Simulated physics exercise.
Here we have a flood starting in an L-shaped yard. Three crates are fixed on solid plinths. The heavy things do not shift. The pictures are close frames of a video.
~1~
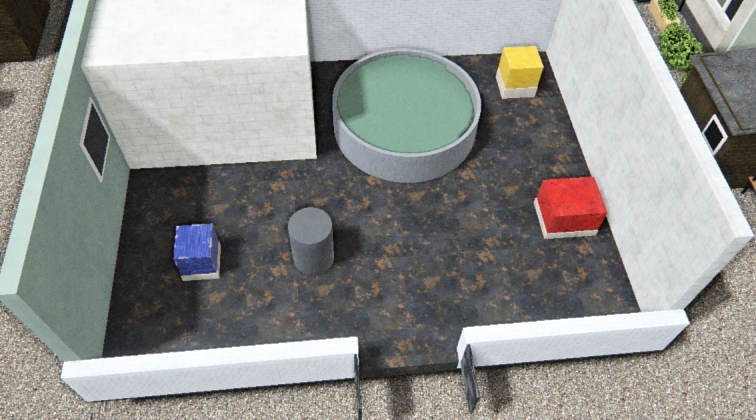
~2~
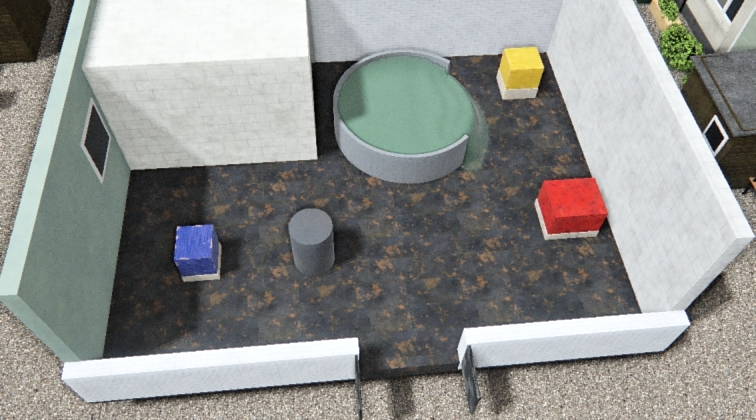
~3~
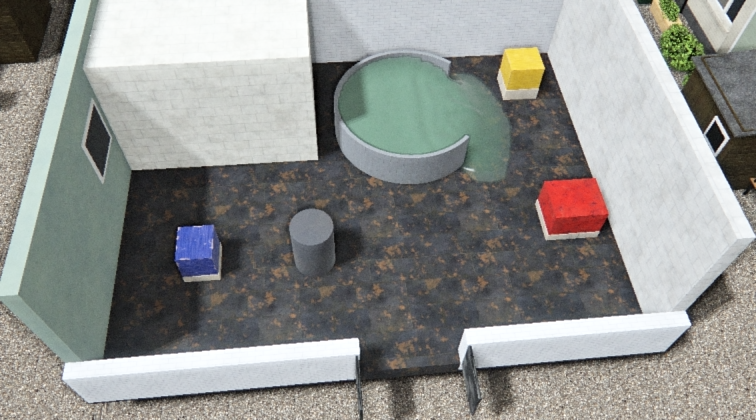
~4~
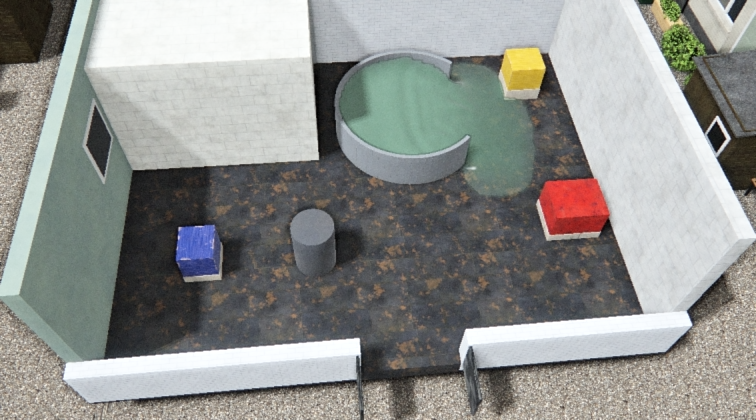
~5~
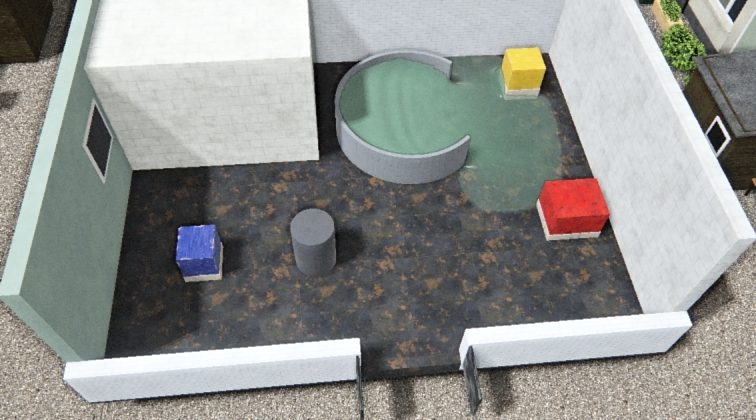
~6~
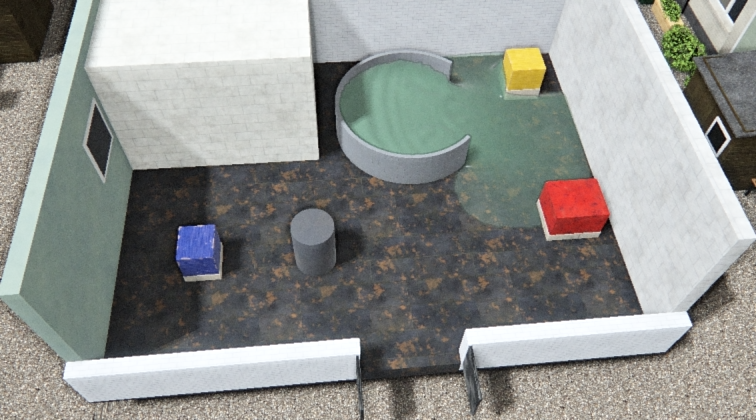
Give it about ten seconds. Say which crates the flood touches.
The blue crate keeps dry; the red crate is soaked; the yellow crate is soaked.
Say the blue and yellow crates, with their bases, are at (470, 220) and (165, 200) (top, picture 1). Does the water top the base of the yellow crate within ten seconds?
My reading: The yellow one stays dry.
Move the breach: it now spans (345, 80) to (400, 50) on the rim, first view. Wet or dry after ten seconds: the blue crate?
My reading: The blue crate keeps dry.
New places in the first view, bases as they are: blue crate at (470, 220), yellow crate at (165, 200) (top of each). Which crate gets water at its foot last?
Last comes the yellow crate.
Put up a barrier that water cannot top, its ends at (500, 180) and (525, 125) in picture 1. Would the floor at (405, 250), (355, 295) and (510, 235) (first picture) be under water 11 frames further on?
As listed: Awash, not flooded, under water.
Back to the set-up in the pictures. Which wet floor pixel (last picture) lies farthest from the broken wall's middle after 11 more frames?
I would point to (645, 334).
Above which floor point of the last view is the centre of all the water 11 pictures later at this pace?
Close to (481, 132).
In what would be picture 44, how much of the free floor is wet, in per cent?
Close to 80 %.
A moment on, water covers 25 % of the floor; the blue crate not reached, the red crate water round its plinth, the yellow crate water round its plinth.
Next, water covers 30 % of the floor; the blue crate not reached, the red crate water round its plinth, the yellow crate water round its plinth.
Then, water covers 50 % of the floor; the blue crate not reached, the red crate water round its plinth, the yellow crate water round its plinth.
Later, water covers 80 % of the floor; the blue crate water round its plinth, the red crate water round its plinth, the yellow crate water round its plinth.
In the end, water covers 95 % of the floor; the blue crate stayed above the water, the red crate was topped, the yellow crate was topped.
